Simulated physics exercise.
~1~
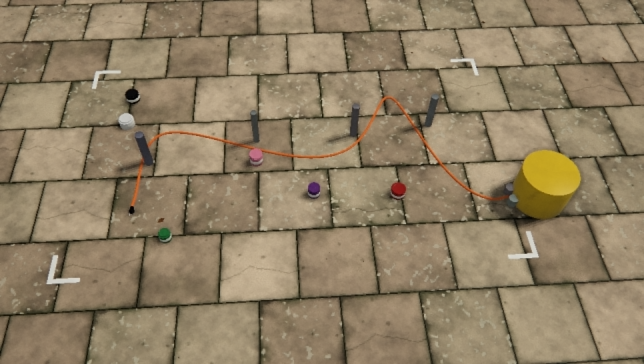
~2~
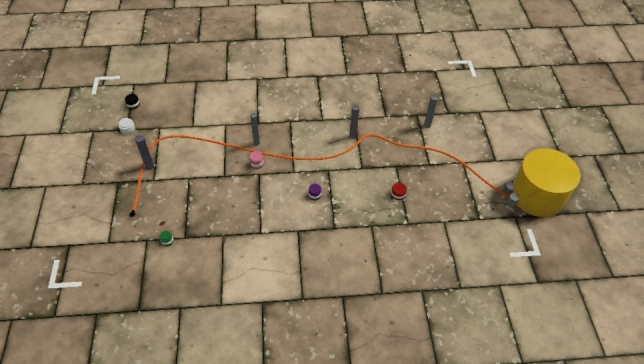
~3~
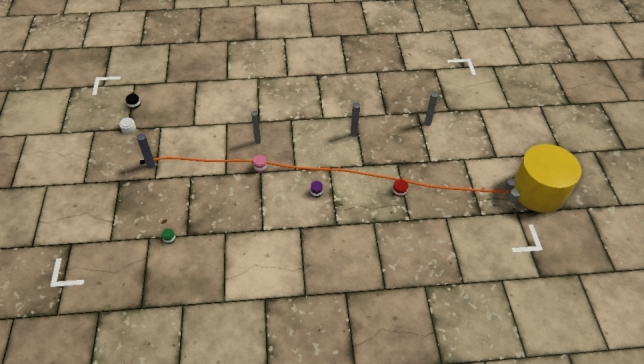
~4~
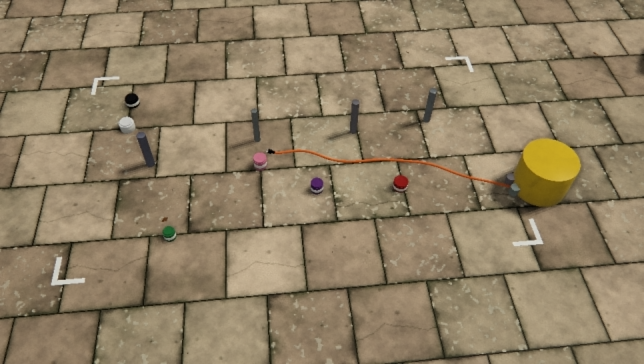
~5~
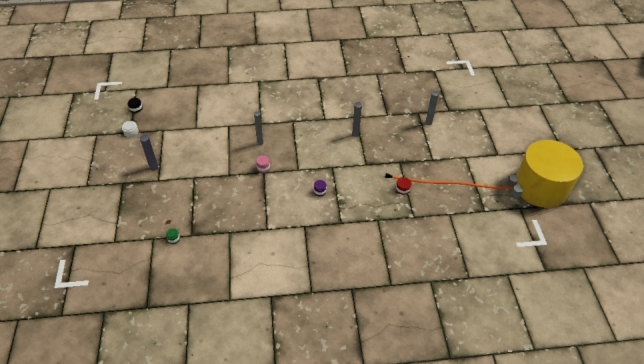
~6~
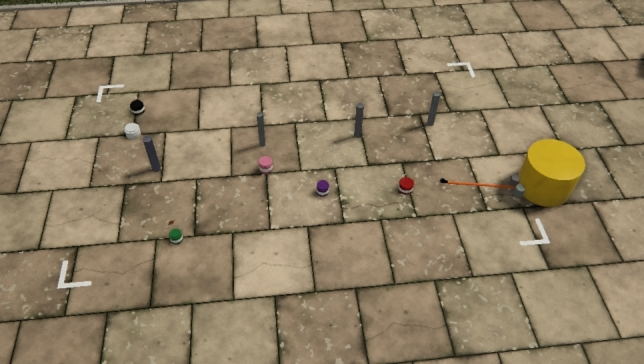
A big yellow drum sits at the right of a stone-paved yard, seen from above at an angle, with an orange lead snaking away from it to the left. The lead weaves between four dark upright posts, near small black, white, pink, purple, red and green containers. It is drawn toward the drum, its curves flattening until it runs nearly straight past the pink container. The loose end slips away from the leftmost post, then travels right past the pink, purple and red containers, which barely appear to shift. Finally only a short orange length sticks out beside the drum.
